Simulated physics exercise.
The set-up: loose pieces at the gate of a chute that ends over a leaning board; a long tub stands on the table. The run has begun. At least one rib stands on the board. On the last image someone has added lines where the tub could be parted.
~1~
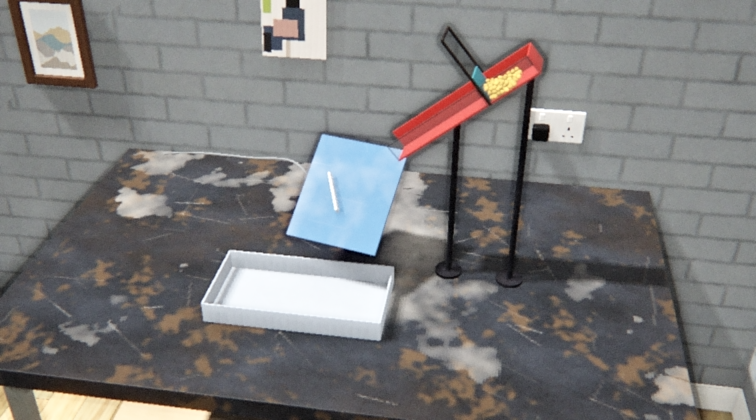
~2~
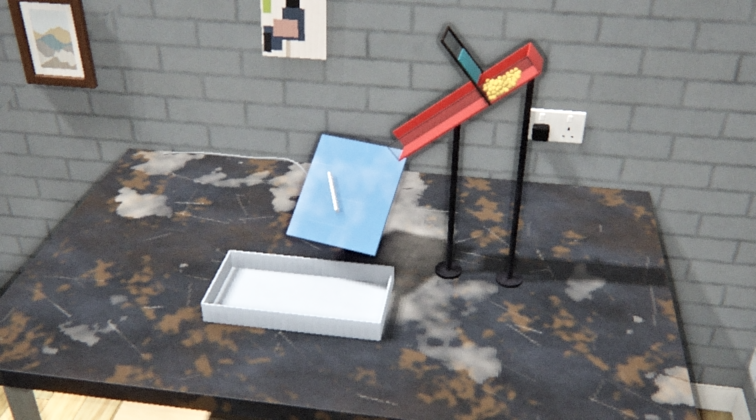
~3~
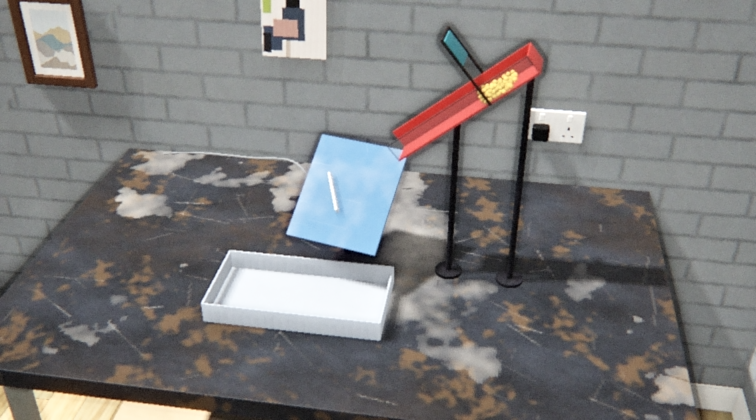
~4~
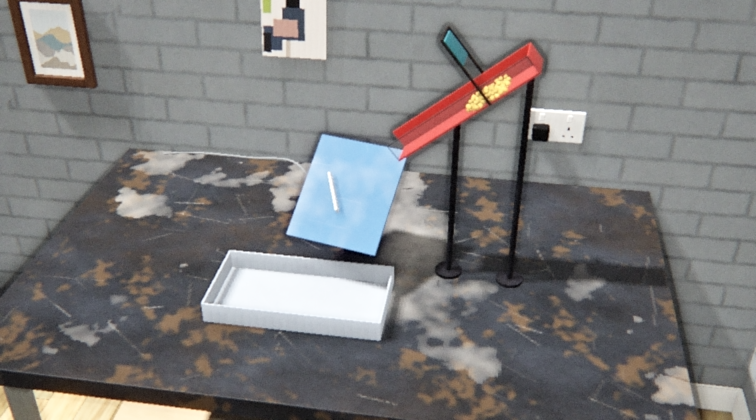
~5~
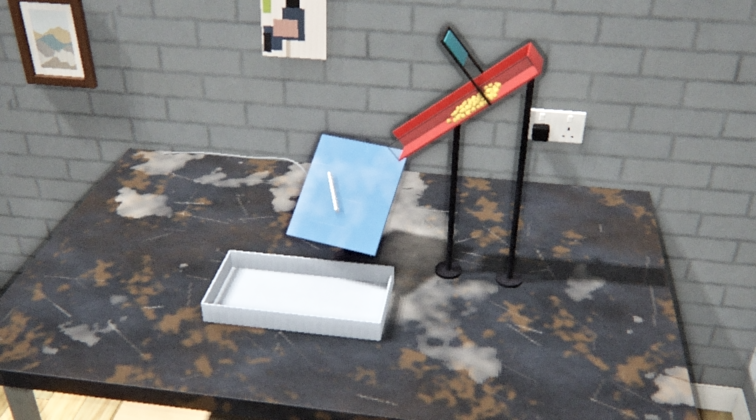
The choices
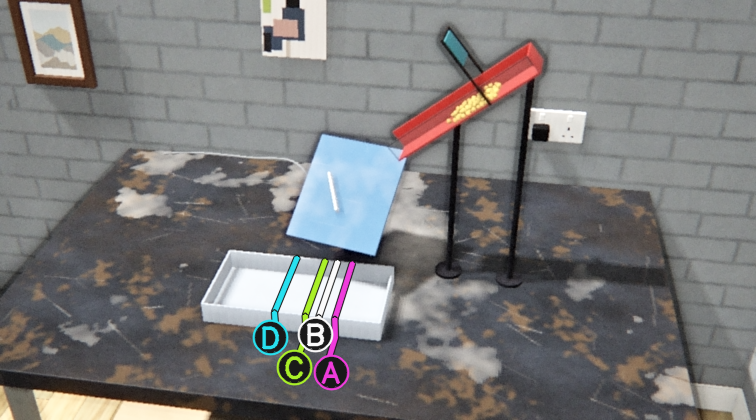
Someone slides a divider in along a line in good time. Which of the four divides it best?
B is best.
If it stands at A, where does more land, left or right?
More lands on the left.
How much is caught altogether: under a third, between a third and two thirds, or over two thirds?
Over two thirds.
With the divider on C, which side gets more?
Right.
On the marked copy, line A crosses the front rim at (335, 318); line B crosses the front rim at (318, 316); line C crosses the front rim at (305, 315); line D crosses the front rim at (274, 311).
For line A, of what is caught, all but a few on the left of the divider, a small share on the right.
For line B, of what is caught, close to half on the left of the divider, close to half on the right.
For line C, of what is caught, a small share on the left of the divider, the bulk on the right.
For line D, of what is caught, a small share on the left of the divider, all but a few on the right.
